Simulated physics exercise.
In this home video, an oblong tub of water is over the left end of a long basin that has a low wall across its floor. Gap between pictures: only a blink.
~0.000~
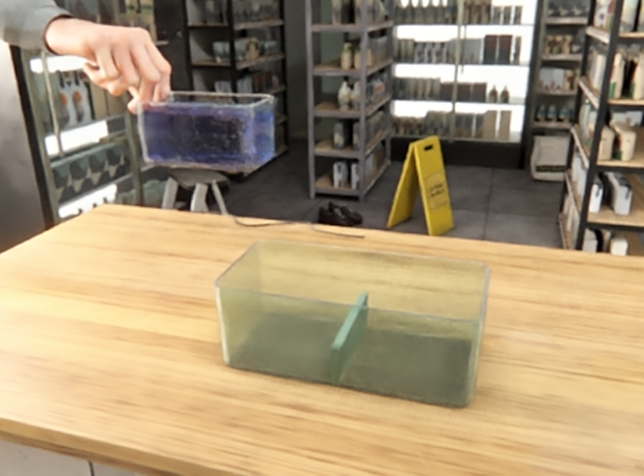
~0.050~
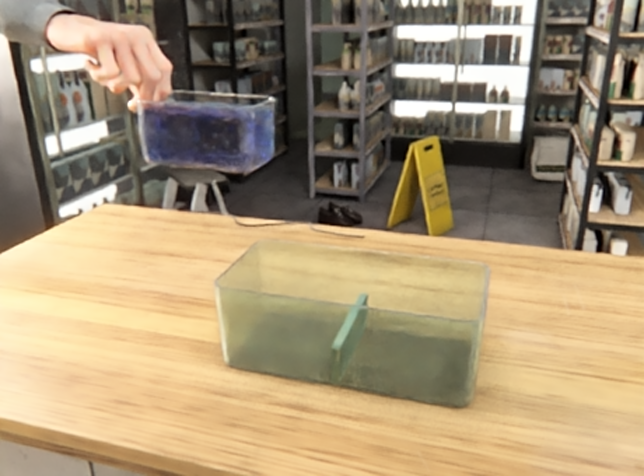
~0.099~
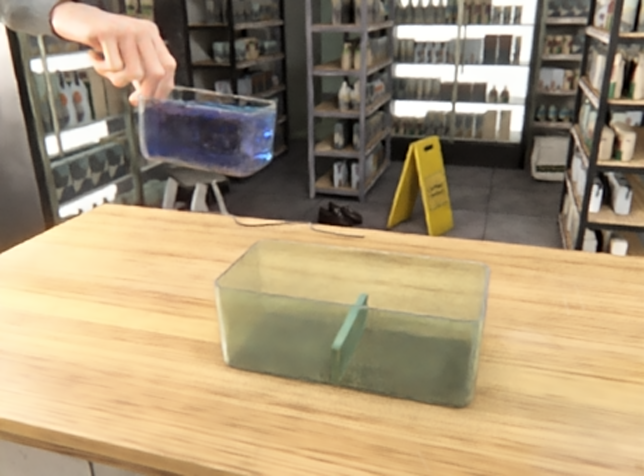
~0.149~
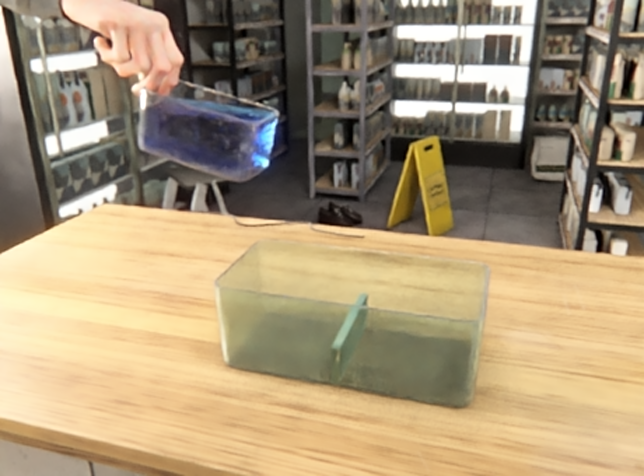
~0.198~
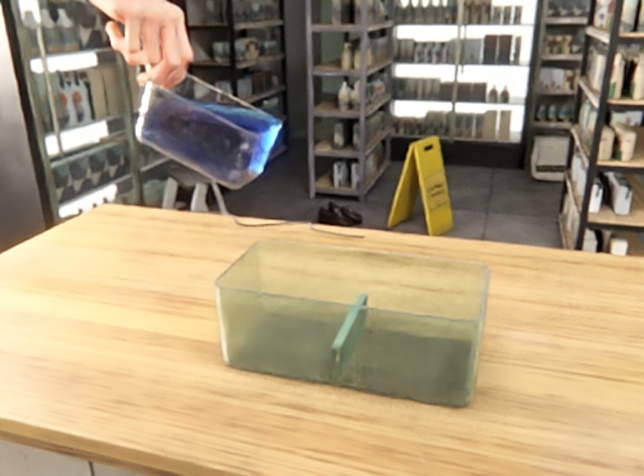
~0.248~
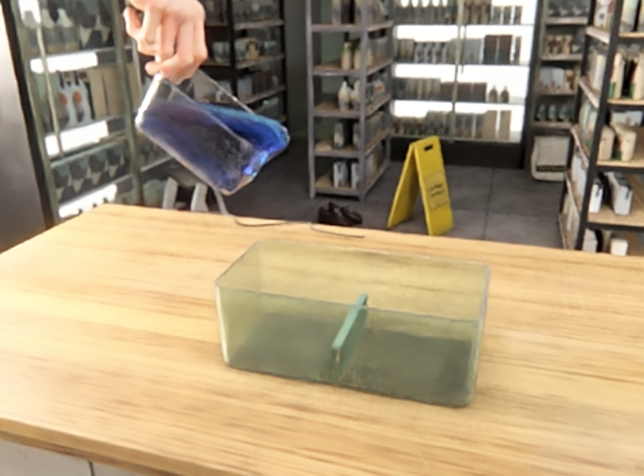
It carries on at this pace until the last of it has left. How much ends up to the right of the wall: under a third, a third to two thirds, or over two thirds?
Under a third.
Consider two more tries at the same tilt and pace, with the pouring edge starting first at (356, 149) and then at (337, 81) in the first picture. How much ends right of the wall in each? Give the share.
80 and 75 in a hundred.
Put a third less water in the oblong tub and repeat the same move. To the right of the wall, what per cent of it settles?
Some 5 per cent.
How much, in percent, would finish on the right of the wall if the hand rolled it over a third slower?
It comes to some 20 in a hundred.
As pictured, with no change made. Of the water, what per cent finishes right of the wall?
I'd say near 5 in a hundred.
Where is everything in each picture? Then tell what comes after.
In the first frame, it leans 0°; its right rim is at (263, 103); the water meets the walls at (156, 106) and (264, 111); the long basin's rim runs from (237, 262) to (487, 292); the wall's top is at (351, 319).
In the second frame, it leans 2°; its right rim is at (264, 105); the water meets the walls at (157, 106) and (264, 112).
In the third frame, it leans 6°; its right rim is at (266, 110); the water meets the walls at (157, 104) and (266, 114).
In the fourth frame, it leans 14°; its right rim is at (268, 119); the water meets the walls at (159, 103) and (269, 116).
In the fifth frame, it leans 24°; its right rim is at (270, 131); the water meets the walls at (160, 103) and (270, 123); 2 per cent is over the edge.
In the sixth frame, it leans 35°; its right rim is at (270, 145); the water meets the walls at (157, 103) and (266, 133); 8 per cent is over the edge.
A moment on, the oblong tub is tipped right over and 16 per cent is still to pour, 35 is left of the wall and 1 right of it.
Next, the oblong tub is tipped right over and 1 per cent is still to pour, 89 is left of the wall and 2 right of it.
Then the oblong tub is tipped right over and 0 per cent is still to pour, 92 is left of the wall and 5 right of it.
Later the oblong tub is tipped right over and 0 per cent is still to pour, 91 is left of the wall and 6 right of it.
In the end 91 per cent lies left of the wall, 6 right of it and 3 outside.
